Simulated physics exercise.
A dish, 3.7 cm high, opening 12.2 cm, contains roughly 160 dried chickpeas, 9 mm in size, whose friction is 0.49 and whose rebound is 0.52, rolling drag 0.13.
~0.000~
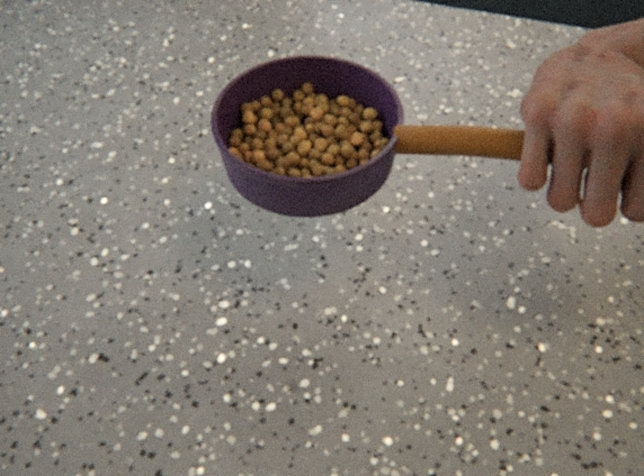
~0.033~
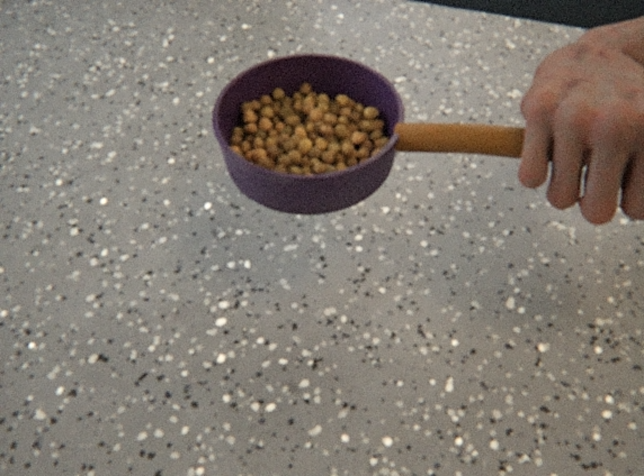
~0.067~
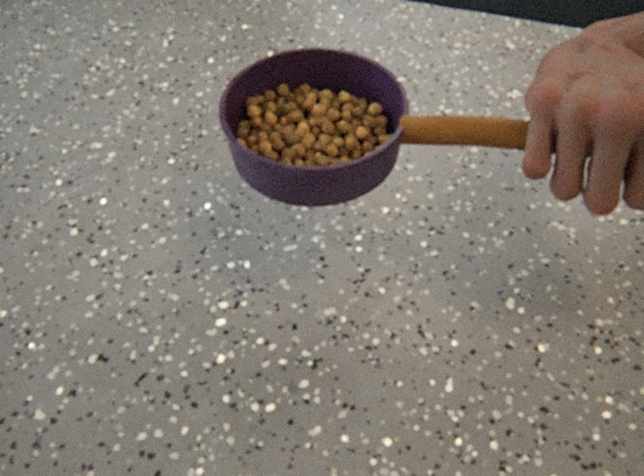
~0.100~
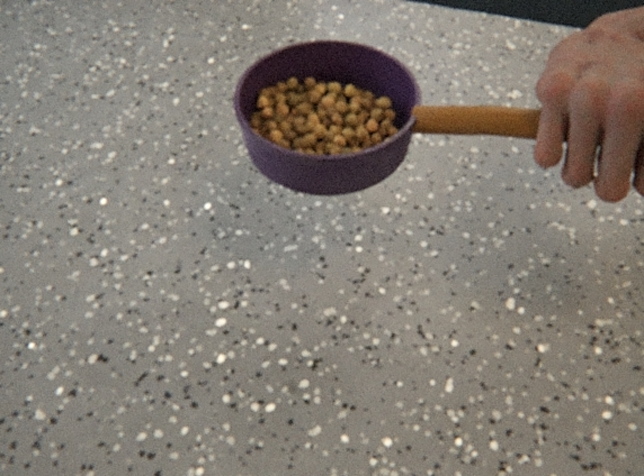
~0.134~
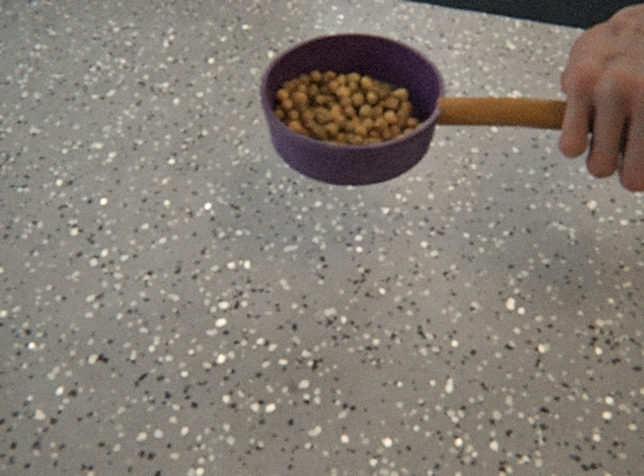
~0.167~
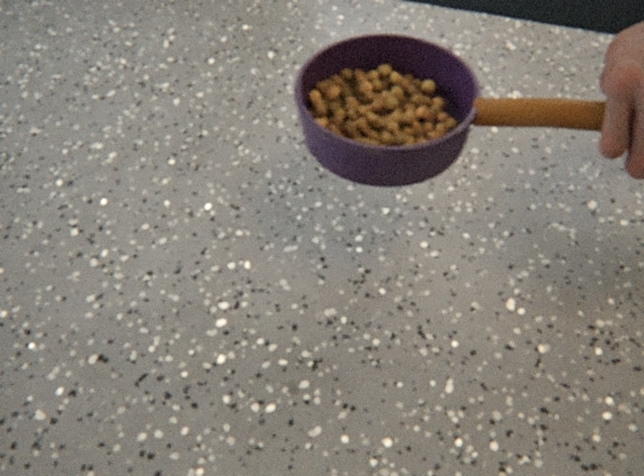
A purple pan of chickpeas, held by its wooden handle in someone's hand above a speckled grey surface, drifted slightly upward, then slid to the right while the chickpeas shifted a little inside.
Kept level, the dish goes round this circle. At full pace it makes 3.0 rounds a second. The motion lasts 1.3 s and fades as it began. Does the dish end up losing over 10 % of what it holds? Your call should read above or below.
My call is above.
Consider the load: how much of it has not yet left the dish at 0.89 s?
About 85 % of the load.
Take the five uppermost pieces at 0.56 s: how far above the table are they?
Estimate: Close to 16 cm.
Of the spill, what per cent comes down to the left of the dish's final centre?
50 %.
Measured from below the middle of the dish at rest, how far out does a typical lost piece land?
I'd put it at around 26 cm.
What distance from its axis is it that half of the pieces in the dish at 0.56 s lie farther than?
Middling distance: Approx. 4.0 cm.
After 0.56 s, dish 95 %, in the air 5 %; middle of the pieces not yet landed near (412, 127).
After 0.89 s, fallen in front of where it stops 5 %, fallen behind where it stops 5 %, dish 85 %, in the air 5 %; middle of the pieces not yet landed near (408, 129).
After 1.19 s, fallen left of where it stops 5 %, fallen in front of where it stops 5 %, fallen behind where it stops 5 %, dish 75 %, fallen right of where it stops 5 %; middle of the pieces not yet landed near (380, 113).
After 1.48 s, fallen left of where it stops 5 %, fallen in front of where it stops 5 %, fallen behind where it stops 5 %, dish 75 %, fallen right of where it stops 5 %; middle of the pieces not yet landed near (444, 174).
In the end, at 1.9 s, fallen left of where it stops 5 %, fallen in front of where it stops 5 %, fallen behind where it stops 5 %, dish 75 %, fallen right of where it stops 5 %.
